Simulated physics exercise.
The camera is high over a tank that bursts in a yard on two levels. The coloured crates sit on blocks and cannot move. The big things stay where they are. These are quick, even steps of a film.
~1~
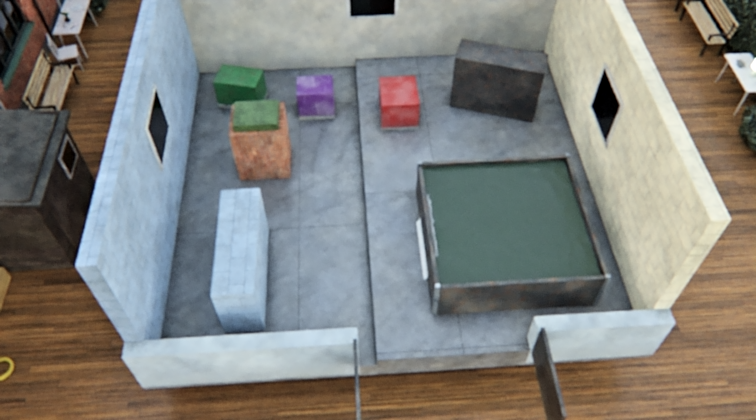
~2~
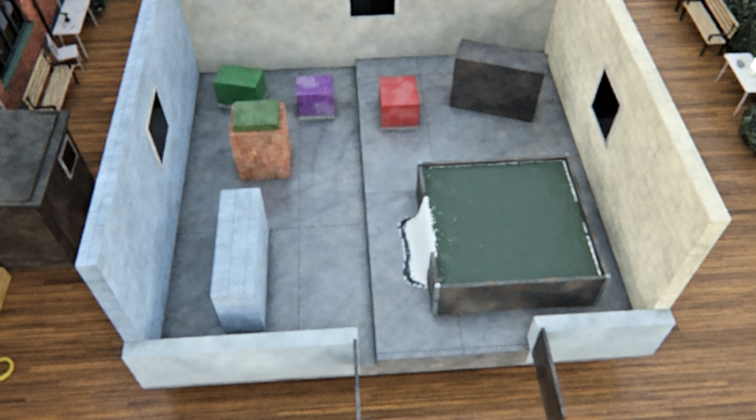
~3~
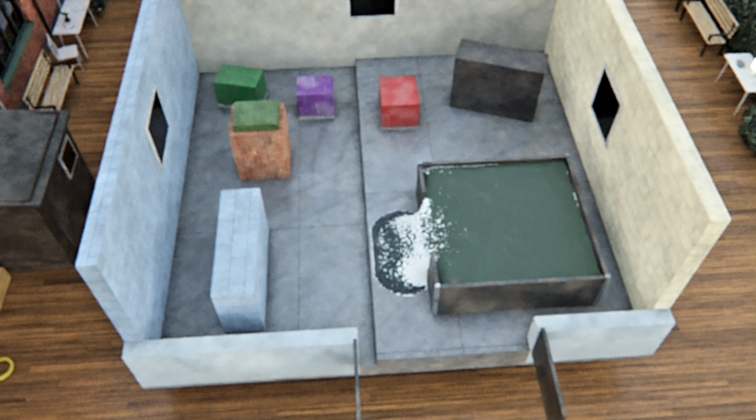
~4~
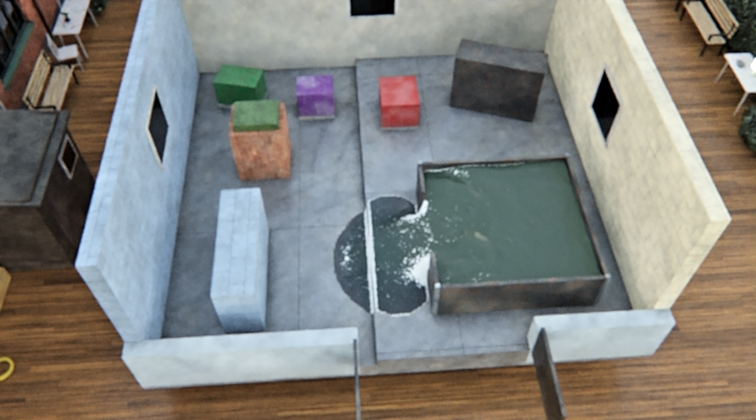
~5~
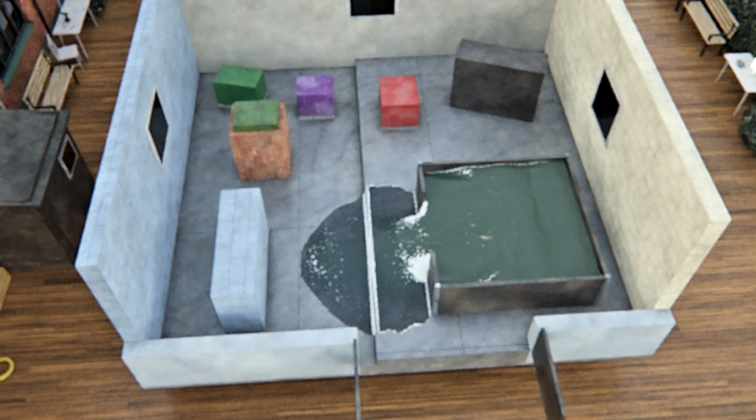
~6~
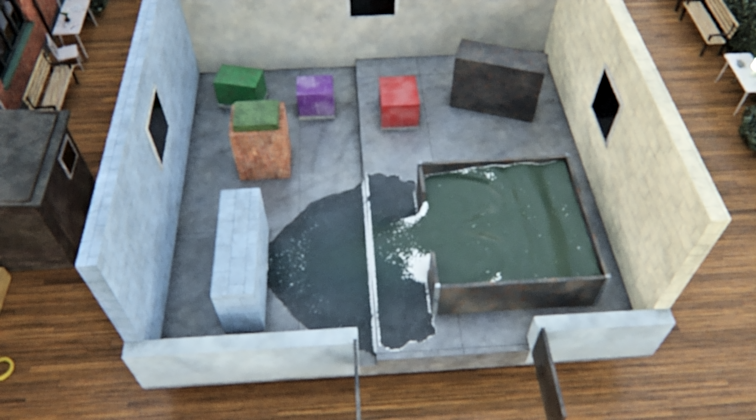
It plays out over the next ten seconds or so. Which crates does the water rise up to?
The green crate is soaked; the red crate keeps dry; the purple crate is soaked.
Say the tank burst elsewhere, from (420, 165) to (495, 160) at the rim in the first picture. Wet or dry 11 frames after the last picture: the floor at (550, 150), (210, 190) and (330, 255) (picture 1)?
In turn: Flooded, free of water, no water.
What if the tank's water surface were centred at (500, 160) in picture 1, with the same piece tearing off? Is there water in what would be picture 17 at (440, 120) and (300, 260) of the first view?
One after the other: Free of water, wet.
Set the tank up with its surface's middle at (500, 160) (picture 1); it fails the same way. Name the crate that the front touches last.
The red one.
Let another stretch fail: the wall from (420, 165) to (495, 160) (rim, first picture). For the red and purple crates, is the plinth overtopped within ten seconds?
Red crate ends up wet, purple crate gets wet.
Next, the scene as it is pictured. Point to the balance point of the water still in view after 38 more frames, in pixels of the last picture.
Around (348, 229).
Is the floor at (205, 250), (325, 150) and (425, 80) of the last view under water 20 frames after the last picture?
One after the other: Flooded, wet, clear.
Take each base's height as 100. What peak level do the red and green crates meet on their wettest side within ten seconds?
Near 10 and 190 in a hundred.
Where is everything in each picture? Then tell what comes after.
In the first picture, the open tank at (507, 219) is whole and still.
In the second picture, the front is at (417, 282), out from the gap at (428, 239).
In the third picture, water pours out at (428, 241) and has run to (382, 277).
In the fourth picture, water pours out at (428, 242) and has run to (344, 279).
In the fifth picture, the front is at (306, 269), out from the gap at (428, 241).
In the sixth picture, the front is at (268, 280), out from the gap at (428, 241).
A moment on, water covers 25 % of the floor; the green crate not reached, the red crate not reached, the purple crate not reached.
Next, water covers 30 % of the floor; the green crate not reached, the red crate not reached, the purple crate water round its plinth.
Then, water covers 45 % of the floor; the green crate water round its plinth, the red crate water round its plinth, the purple crate water round its plinth.
Later, water covers 55 % of the floor; the green crate water round its plinth, the red crate water round its plinth, the purple crate water round its plinth.
In the end, water covers 55 % of the floor; the green crate was topped, the red crate stayed above the water, the purple crate was topped.
